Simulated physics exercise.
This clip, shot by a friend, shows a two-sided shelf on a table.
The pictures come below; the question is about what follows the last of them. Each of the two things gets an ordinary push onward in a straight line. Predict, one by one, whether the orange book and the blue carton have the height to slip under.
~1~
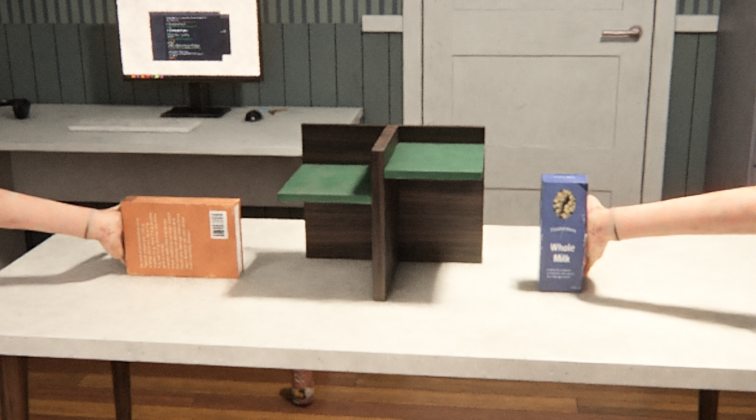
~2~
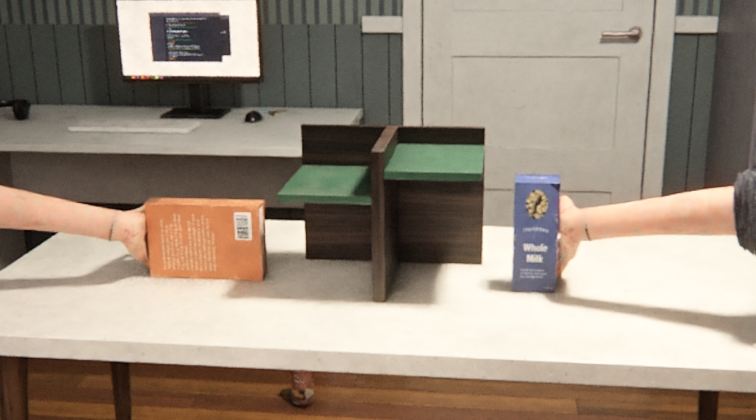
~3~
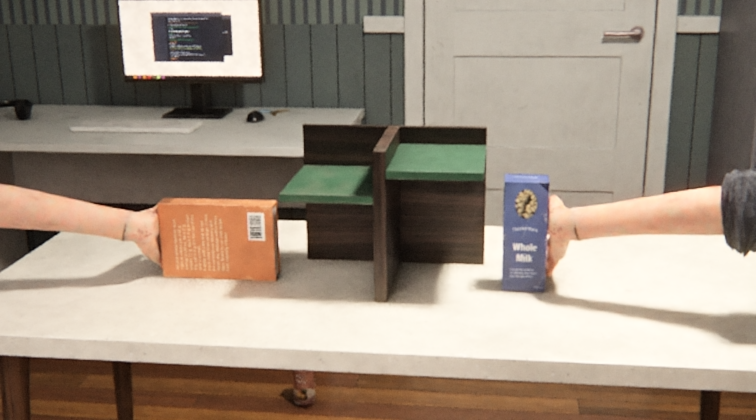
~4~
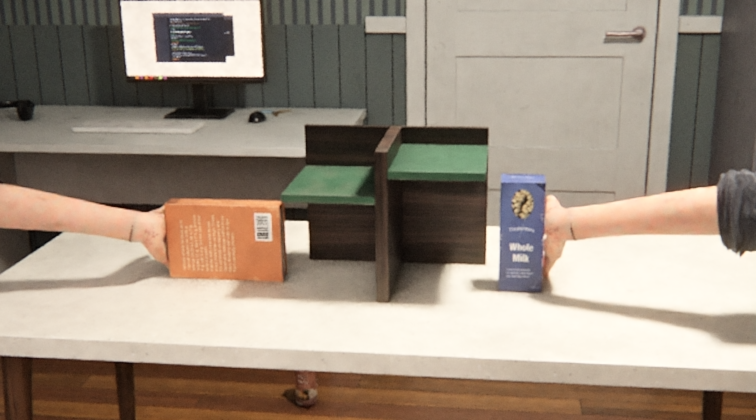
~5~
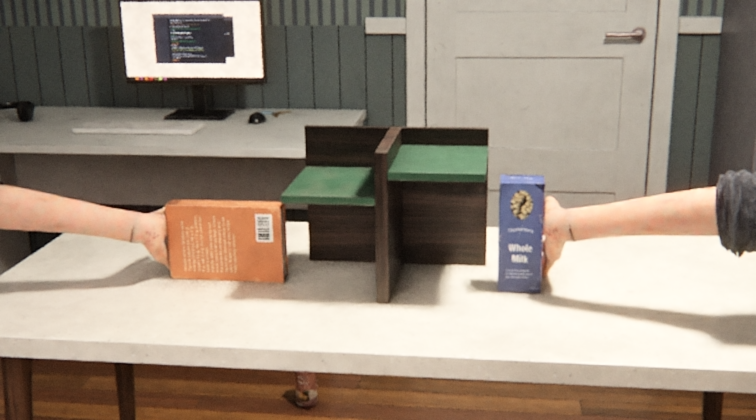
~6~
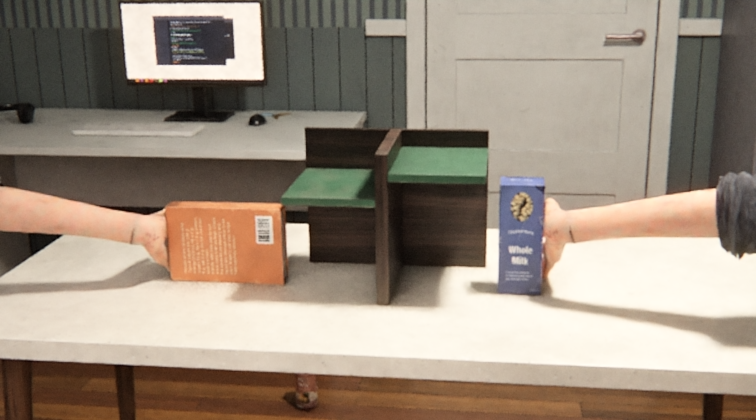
My call: The orange book slips under, the blue carton slips under.
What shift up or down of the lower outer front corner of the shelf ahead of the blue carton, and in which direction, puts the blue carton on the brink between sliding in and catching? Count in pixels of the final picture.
Shift: 12 px, direction down.
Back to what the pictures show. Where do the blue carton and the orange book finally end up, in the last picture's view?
Final centres, approx.: First (460, 234), second (318, 245).
Then, 0.32 s on from there, orange book sliding up to the opening near (246, 243); blue carton sliding up to the opening near (500, 235).
Then, 0.52 s on from there, orange book part of the way in near (268, 244); blue carton part of the way in near (475, 235).
Then, 0.74 s on from there, orange book part of the way in near (292, 245); blue carton all the way in near (460, 234).
In the end, the orange book clears the shelf, near (318, 245); the blue carton clears the shelf, near (460, 234).
